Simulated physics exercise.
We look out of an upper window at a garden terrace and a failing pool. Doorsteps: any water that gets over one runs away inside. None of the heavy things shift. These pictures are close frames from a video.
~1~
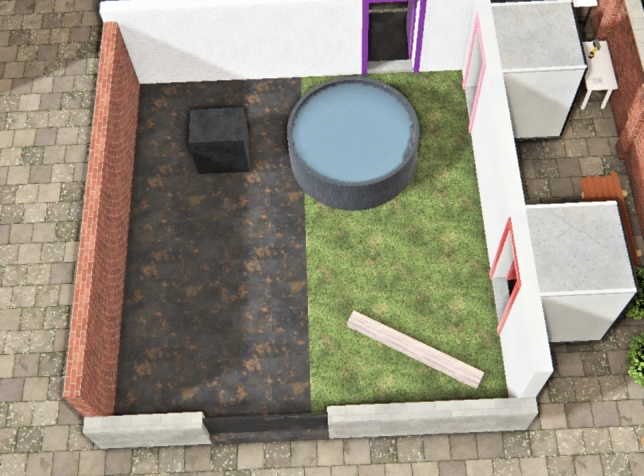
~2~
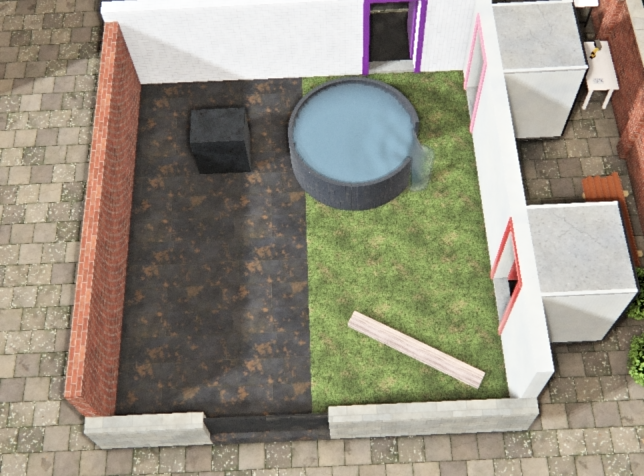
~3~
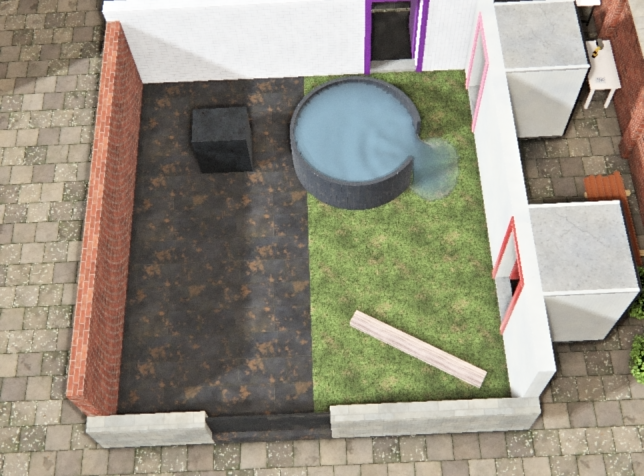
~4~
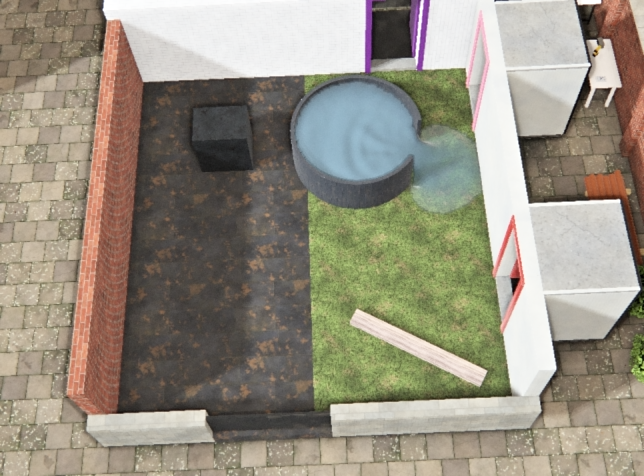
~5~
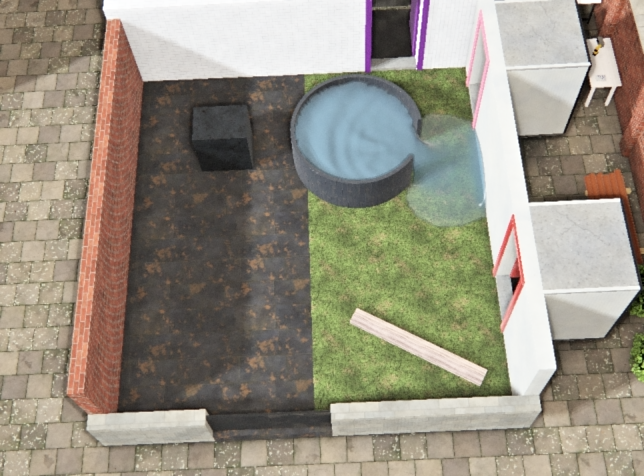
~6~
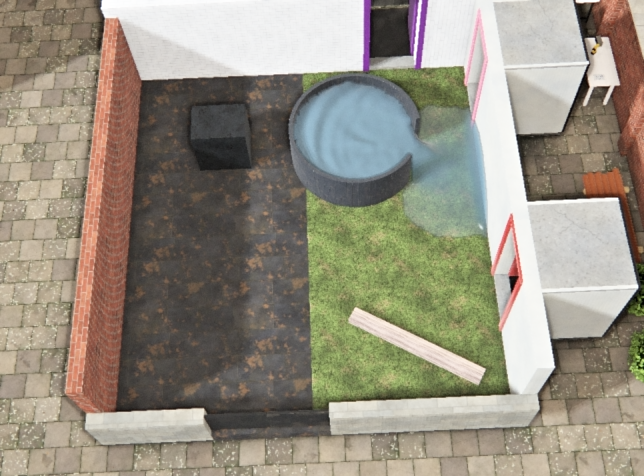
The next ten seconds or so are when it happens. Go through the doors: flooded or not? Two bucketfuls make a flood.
Pink door: Flooded. Red door: Flooded. Purple door: Flooded.
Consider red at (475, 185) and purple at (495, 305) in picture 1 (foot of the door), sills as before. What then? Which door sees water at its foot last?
I'd go with the door marked purple.
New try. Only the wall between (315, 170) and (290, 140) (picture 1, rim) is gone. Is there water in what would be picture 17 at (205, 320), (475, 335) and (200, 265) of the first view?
First soaked through, second kept bare, third soaked through.
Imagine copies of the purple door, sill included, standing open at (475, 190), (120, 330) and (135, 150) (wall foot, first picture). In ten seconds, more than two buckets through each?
Door by door, it goes clears the line, misses the line, misses the line.
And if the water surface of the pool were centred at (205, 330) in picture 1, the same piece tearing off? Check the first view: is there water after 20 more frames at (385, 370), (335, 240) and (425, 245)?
First one gets inundated, next one gets inundated, last one gets inundated.
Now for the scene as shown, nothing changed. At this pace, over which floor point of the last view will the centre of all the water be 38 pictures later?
It's close to (381, 200).
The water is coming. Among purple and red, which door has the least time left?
The one in red.
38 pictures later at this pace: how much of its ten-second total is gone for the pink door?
Around 75 percent.
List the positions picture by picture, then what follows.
The first frame shows still water in the round pool at (353, 132).
In the second frame, the front is at (424, 148), out from the gap at (413, 158).
In the third frame, water pours out at (415, 158) and has run to (447, 191).
In the fourth frame, water pours out at (415, 157) and has run to (481, 186).
In the fifth frame, the front is at (485, 214), out from the gap at (416, 156).
In the sixth frame, the front is at (486, 234), out from the gap at (414, 155).
A moment on, water covers 15 % of the floor; the pink door under two buckets in, the red door wet at the sill, nothing in, the purple door not reached.
Next, water covers 25 % of the floor; the pink door under two buckets in, the red door under two buckets in, the purple door wet at the sill, nothing in.
Then, water covers 40 % of the floor; the pink door over two buckets in, the red door under two buckets in, the purple door under two buckets in.
Later, water covers 70 % of the floor; the pink door over two buckets in, the red door over two buckets in, the purple door over two buckets in.
In the end, water covers 100 % of the floor; the pink door over two buckets in, the red door far over two buckets in, the purple door over two buckets in.
